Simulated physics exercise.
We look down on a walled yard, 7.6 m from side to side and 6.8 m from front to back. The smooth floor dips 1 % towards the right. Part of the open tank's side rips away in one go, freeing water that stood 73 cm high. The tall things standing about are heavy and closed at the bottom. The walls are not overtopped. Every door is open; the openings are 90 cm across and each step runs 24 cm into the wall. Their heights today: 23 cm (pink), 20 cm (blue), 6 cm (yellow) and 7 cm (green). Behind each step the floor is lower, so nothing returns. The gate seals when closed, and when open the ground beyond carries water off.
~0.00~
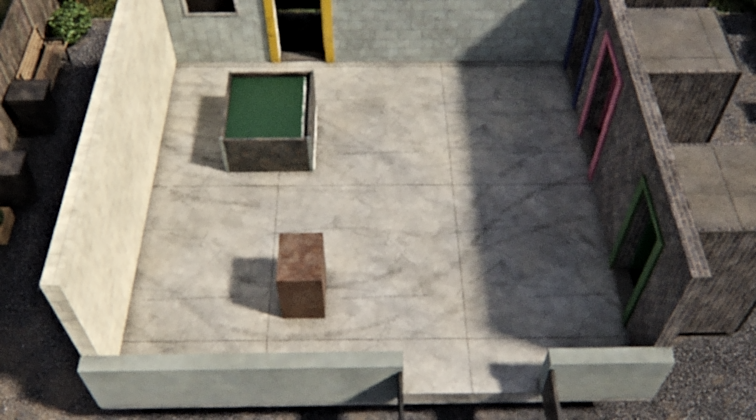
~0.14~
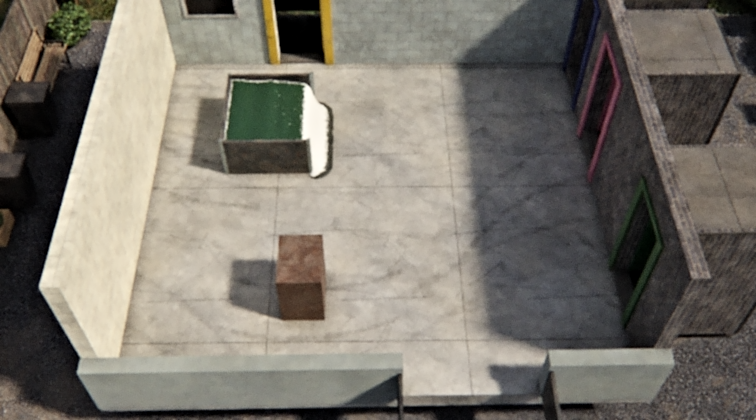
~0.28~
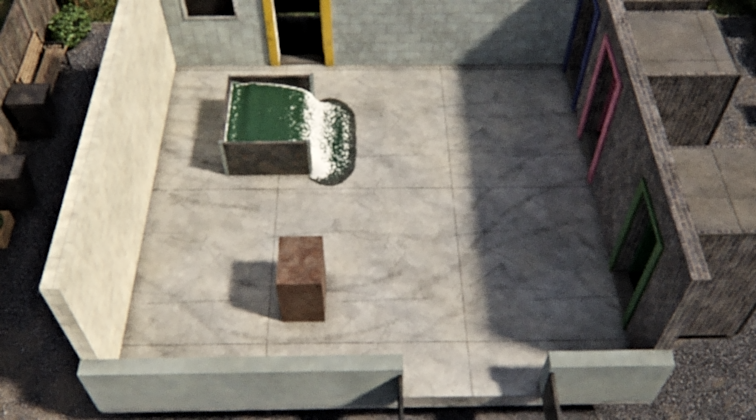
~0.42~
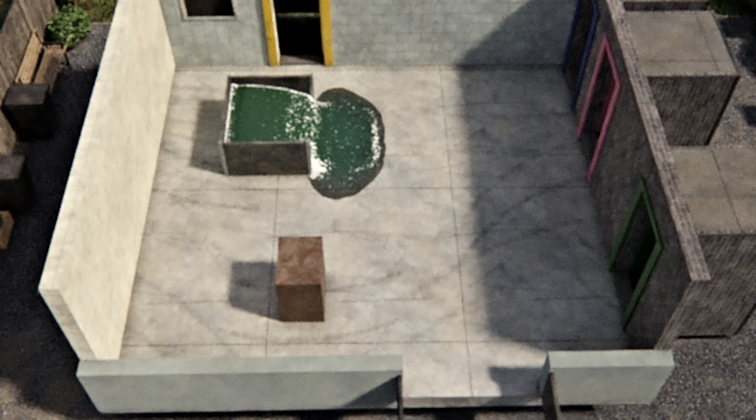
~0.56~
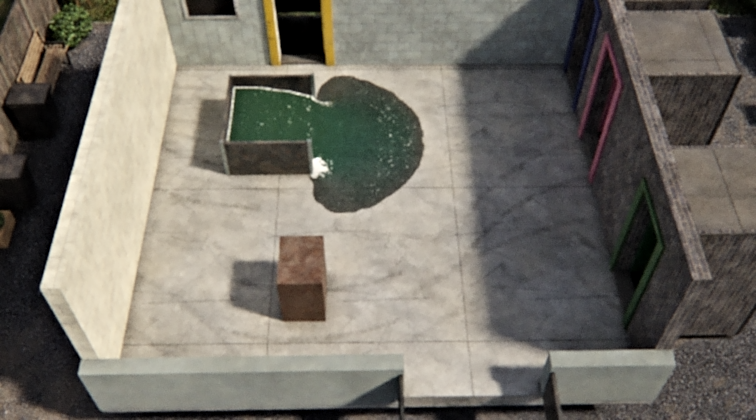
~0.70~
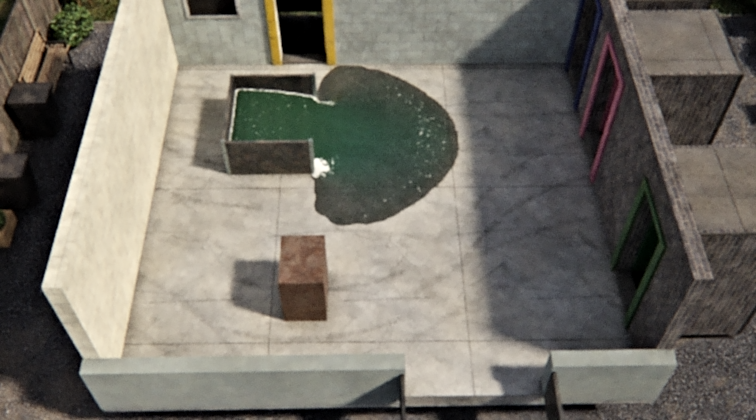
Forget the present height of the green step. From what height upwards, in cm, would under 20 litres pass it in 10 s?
Some 7 cm above the ground.
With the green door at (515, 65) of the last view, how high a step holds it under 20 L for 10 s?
Roughly 10.5 cm.
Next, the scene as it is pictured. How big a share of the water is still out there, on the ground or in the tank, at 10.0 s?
Some 86 per cent remains.
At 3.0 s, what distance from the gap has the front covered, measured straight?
Some 6.8 m out.
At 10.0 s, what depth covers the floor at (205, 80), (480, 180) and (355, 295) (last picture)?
In that order: 0, 3 and 3 cm.
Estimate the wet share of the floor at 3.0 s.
Near 50 per cent is wet.
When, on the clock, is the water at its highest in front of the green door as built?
At about 3.0 s.
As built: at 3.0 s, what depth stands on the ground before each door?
In cm: Pink 17, blue 27, yellow 0, green 11.
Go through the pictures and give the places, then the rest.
The open tank at (269, 108) is whole and still, 73 cm deep; the green door at (634, 257) is dry, in the first picture.
The gap is at (310, 129), the front 0.3 m out at (328, 165); the back of the open tank holds 73 cm, in the second picture.
The gap is at (311, 132), the front 0.7 m out at (349, 169); the back of the open tank holds 66 cm, in the third picture.
Water pours out at (310, 133) and has run 1.2 m, to (379, 164); about 10 cm deep outside, 62 cm at the back, in the fourth picture.
The gap is at (311, 133), the front 1.9 m out at (417, 156); the back of the open tank holds 59 cm, in the fifth picture.
Water pours out at (313, 133) and has run 2.5 m, to (452, 155); about 6 cm deep outside, 51 cm at the back; 3.6 m in a straight line remain to the green door at (636, 259), in the sixth picture.
After 1.4 s water covers 35 % of the floor, deepest (22 cm) near (324, 151); it has not reached the green door.
After 3.0 s water covers 50 % of the floor, deepest (28 cm) near (569, 80); 11 cm at the green door, 1 litre in over its 7 cm step.
After 10.0 s water covers 70 % of the floor, deepest (8 cm) near (626, 378); 8 cm at the green door, 18 litres in over its 7 cm step.
At the green door as built, the water arrived by 2.5 s and peaked near 11 cm at 3.0 s.
Run again over the same 10 s with other heights there, 30 litres in over 6 cm, 7 litres over 8.5 cm. The limit of 20 litres is kept from about 7 cm up.
